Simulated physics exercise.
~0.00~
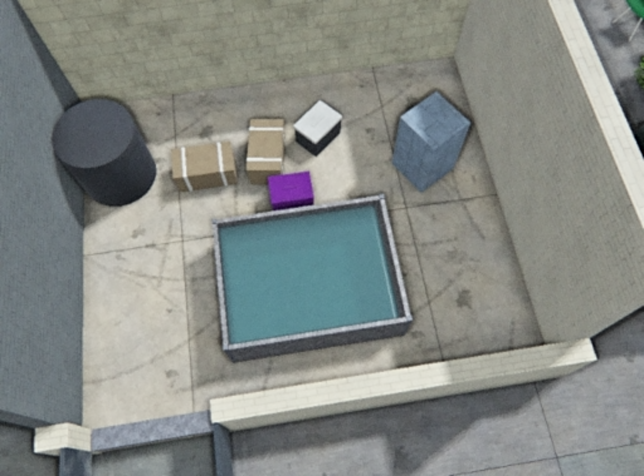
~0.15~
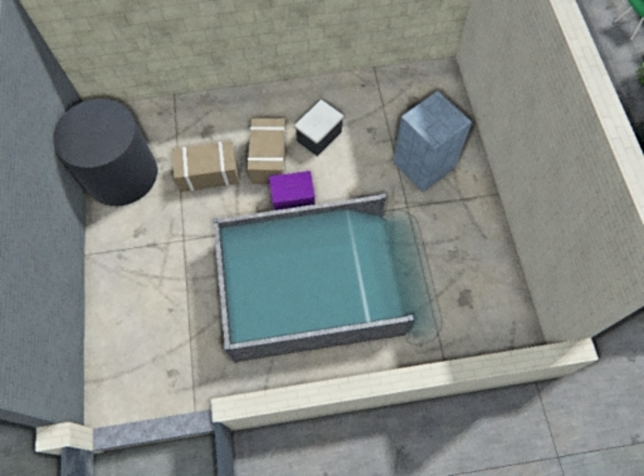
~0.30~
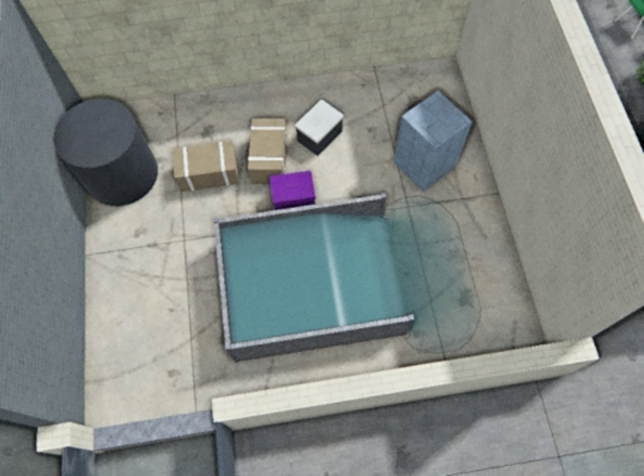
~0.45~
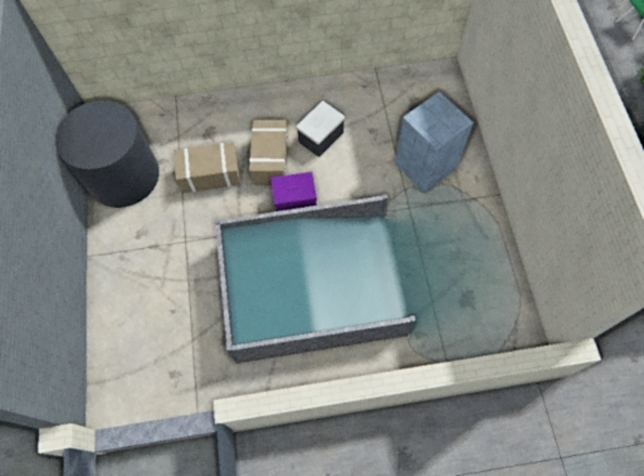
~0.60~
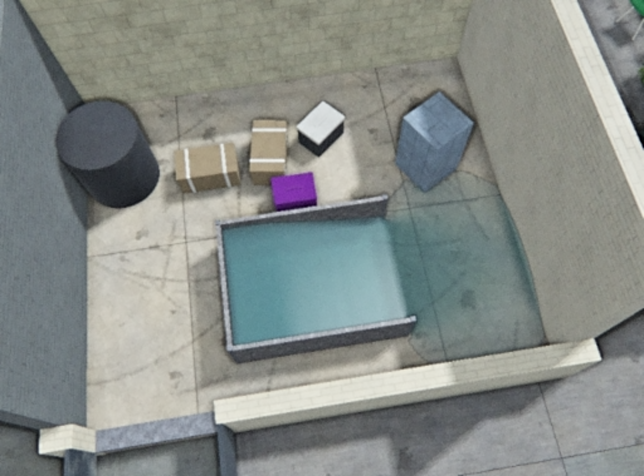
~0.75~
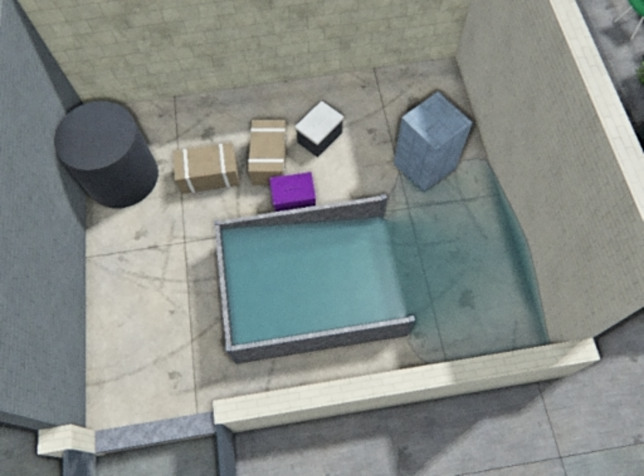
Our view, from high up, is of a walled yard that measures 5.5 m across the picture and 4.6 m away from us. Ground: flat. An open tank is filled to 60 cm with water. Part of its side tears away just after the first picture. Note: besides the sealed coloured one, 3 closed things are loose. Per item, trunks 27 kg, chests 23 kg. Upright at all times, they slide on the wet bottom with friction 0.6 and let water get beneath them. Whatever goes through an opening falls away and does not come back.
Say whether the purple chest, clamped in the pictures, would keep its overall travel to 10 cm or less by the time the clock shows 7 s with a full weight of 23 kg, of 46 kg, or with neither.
It would with 23 kg already.
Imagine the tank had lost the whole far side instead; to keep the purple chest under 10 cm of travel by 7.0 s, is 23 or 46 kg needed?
Then neither load is enough.
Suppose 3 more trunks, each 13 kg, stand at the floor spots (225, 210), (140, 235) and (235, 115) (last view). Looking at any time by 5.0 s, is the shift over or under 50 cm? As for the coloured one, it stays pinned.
Taking them one by one: Below the mark; below the mark; above the mark.
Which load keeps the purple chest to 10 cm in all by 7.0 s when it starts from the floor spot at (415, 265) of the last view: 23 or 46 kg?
Short version: Not even the heavier.
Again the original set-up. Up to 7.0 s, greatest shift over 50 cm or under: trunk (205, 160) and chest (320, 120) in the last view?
So the first one stays inside and the second one crosses the line.
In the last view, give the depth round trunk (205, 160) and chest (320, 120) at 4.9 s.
Roughly 2 and 11 cm.
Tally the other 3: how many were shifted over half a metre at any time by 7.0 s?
The tally stands at 1.
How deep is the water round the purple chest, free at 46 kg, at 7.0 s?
Depth: Approx. 5 cm.
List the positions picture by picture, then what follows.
In the first picture, the purple chest at (291, 187) rests on the ground; 3.0 m2 under water; 0 of 4 have shifted.
In the second picture, the purple chest at (292, 187), on the bottom; 3.9 m2 under water; 0 of 4 have shifted.
In the third picture, the purple chest at (292, 186) rests on the ground; 4.8 m2 under water; 0 of 4 have shifted.
In the fourth picture, the purple chest at (294, 188), on the bottom; 6.1 m2 under water; 0 of 4 have shifted.
In the fifth picture, the purple chest at (294, 188) rests on the ground; water covers 7.0 m2; 0 of 4 have shifted.
In the sixth picture, the purple chest at (293, 188) rests on the ground; 7.2 m2 under water; 0 of 4 have shifted.
After 1.4 s the purple chest would be 0 cm from its start with 23 kg and 0 cm from its start with 46 kg; 0 cm of water round it then.
After 3.1 s the purple chest would be 0 cm from its start with 23 kg and 0 cm from its start with 46 kg; 0 cm of water round it then.
After 4.9 s the purple chest would be 0 cm from its start with 23 kg and 0 cm from its start with 46 kg; 5 cm of water round it then.
After 7.0 s the purple chest would be 0 cm from its start with 23 kg and 0 cm from its start with 46 kg; 5 cm of water round it then.
